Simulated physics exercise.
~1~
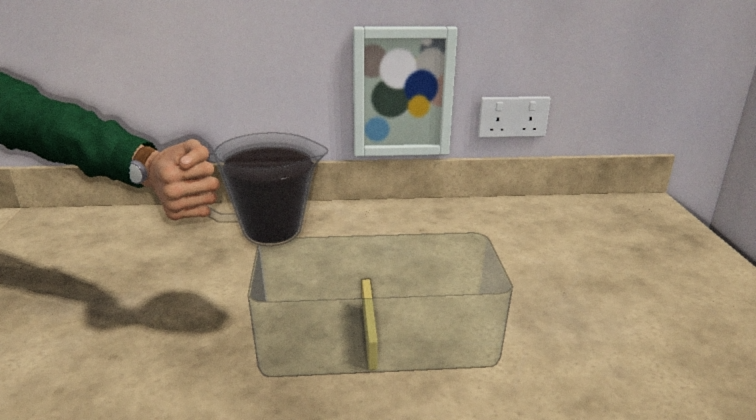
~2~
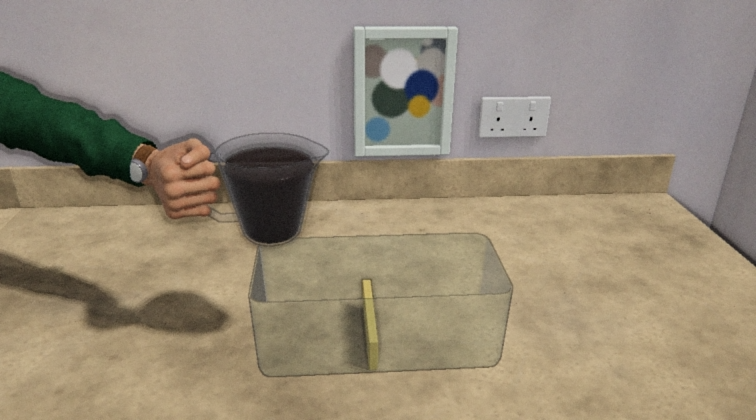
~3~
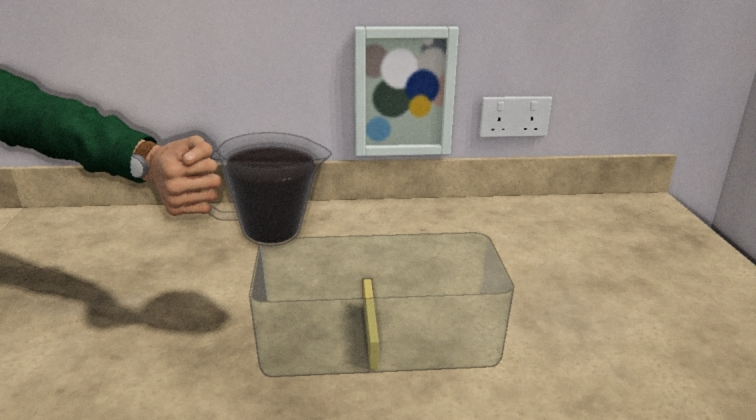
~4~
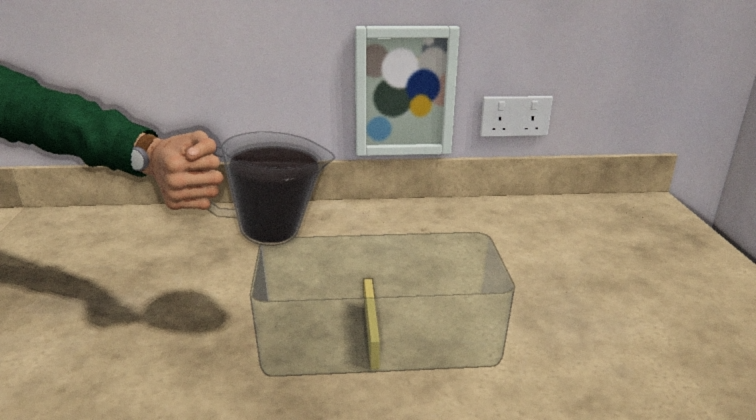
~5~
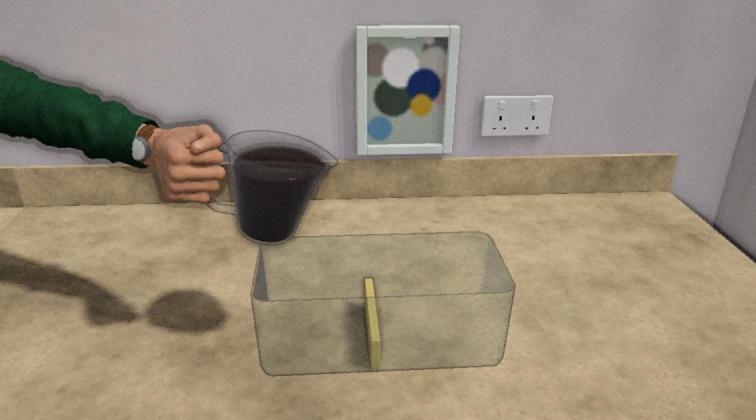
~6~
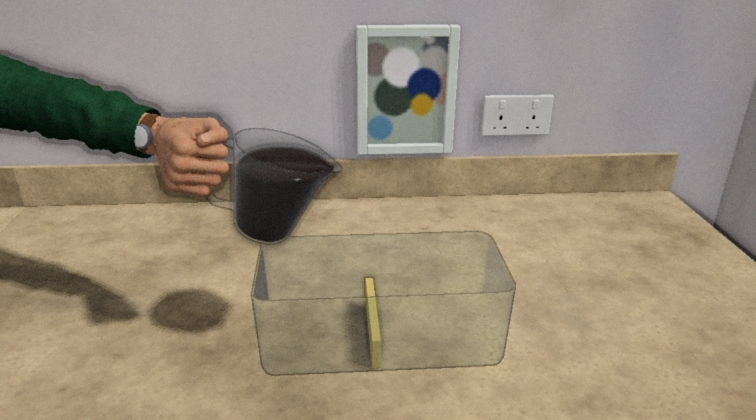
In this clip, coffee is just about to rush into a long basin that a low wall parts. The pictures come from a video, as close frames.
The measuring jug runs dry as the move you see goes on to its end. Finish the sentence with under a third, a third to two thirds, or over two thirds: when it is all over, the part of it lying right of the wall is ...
... a third to two thirds.
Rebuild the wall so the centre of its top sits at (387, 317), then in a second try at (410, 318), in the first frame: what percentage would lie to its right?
About 30 % and 10 %.
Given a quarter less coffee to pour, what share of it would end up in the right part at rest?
Some 30 parts in a hundred, give or take.
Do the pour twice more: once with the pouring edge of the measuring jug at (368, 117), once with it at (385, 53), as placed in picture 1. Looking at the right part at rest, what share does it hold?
The first gives 95 %, the second 90 %.
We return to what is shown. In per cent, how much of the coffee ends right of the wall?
Share approx. 50 %.
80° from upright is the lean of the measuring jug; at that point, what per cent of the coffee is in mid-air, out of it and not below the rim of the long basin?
Near 20 parts in a hundred.
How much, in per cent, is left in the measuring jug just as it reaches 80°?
About 55 per cent.
A moment on, the measuring jug is tipped on its side and 56 per cent is still to pour, 1 is left of the wall and 21 right of it.
Next, the measuring jug is tipped right over and 5 per cent is still to pour, 43 is left of the wall and 47 right of it.
Then the measuring jug is tipped right over and 0 per cent is still to pour, 51 is left of the wall and 48 right of it.
Later the measuring jug is tipped right over and 0 per cent is still to pour, 51 is left of the wall and 48 right of it.
In the end 51 per cent lies left of the wall, 48 right of it and 1 outside.
